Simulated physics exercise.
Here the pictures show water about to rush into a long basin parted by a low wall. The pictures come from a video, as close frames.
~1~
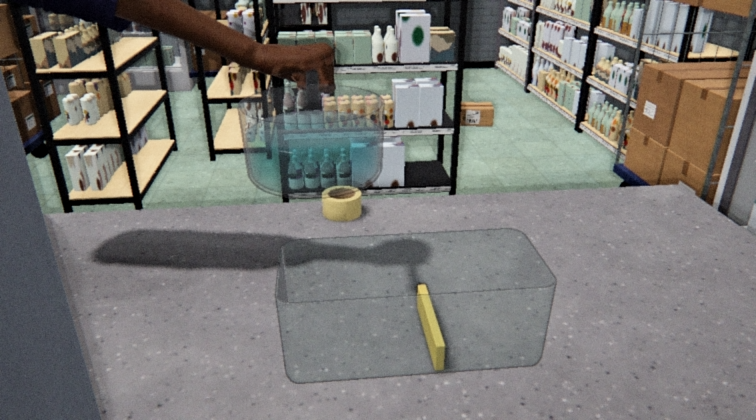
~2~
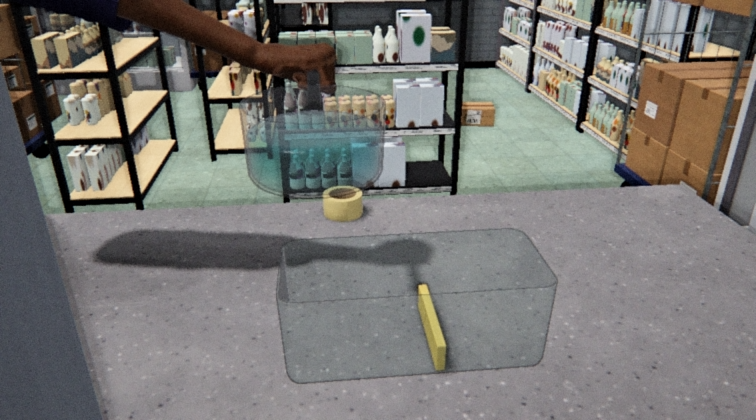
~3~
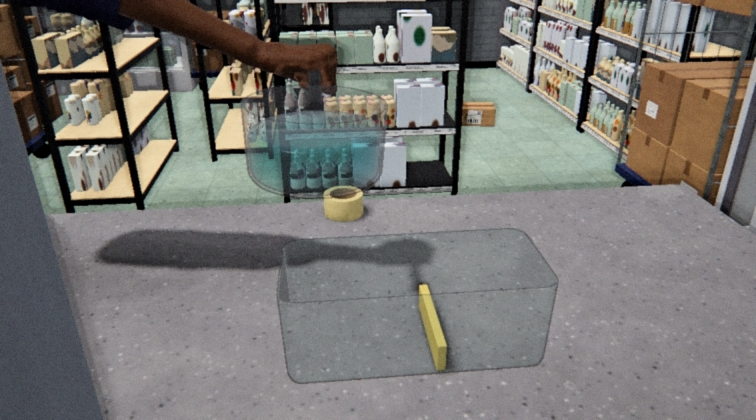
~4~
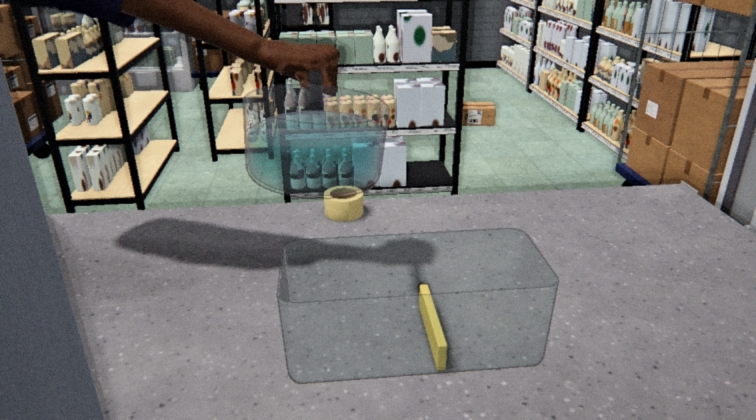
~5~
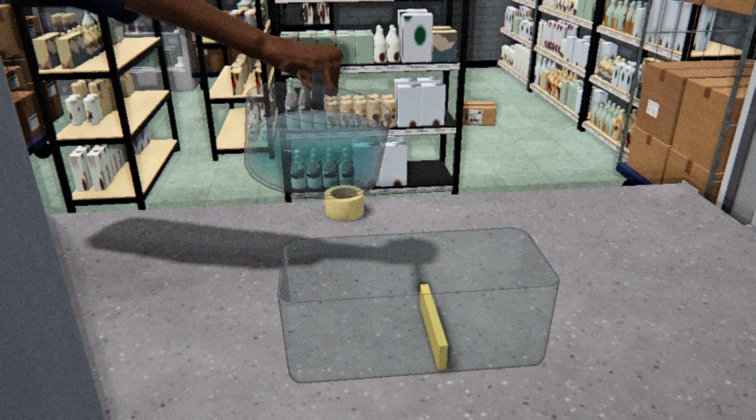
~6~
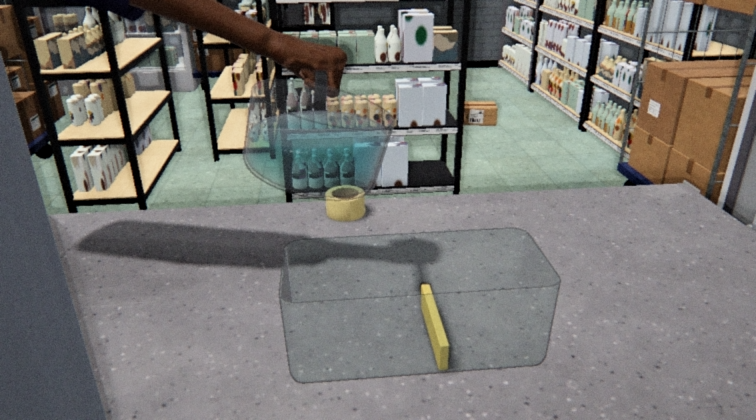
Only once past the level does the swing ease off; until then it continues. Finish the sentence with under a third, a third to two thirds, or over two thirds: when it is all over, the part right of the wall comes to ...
When it is all over, the part right of the wall comes to a third to two thirds.
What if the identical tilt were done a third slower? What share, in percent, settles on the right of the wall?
55 per cent or thereabouts.
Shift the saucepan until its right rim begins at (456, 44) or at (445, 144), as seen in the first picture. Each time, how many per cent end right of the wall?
Roughly 70 % the first time and roughly 75 % the second.
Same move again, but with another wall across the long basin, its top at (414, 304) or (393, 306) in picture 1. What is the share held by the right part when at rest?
First try close to 60 percent, second try close to 75 percent.
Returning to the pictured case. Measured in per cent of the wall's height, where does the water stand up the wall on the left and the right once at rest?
The left comes to 50 % and the right to 60 %.
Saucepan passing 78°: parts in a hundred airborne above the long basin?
Share out of both vessels: Approx. 40 %.
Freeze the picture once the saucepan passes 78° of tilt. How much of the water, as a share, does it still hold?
Remaining fraction: Approx. 55 %.
A moment on, the saucepan is tipped on its side and 54 per cent is still to pour, 2 is left of the wall and 5 right of it.
Next, the saucepan is tipped right over and 7 per cent is still to pour, 36 is left of the wall and 46 right of it.
Then the saucepan is tipped right over and 0 per cent is still to pour, 54 is left of the wall and 45 right of it.
Later the saucepan is tipped right over and 0 per cent is still to pour, 54 is left of the wall and 45 right of it.
In the end 54 per cent lies left of the wall, 45 right of it and 1 outside.
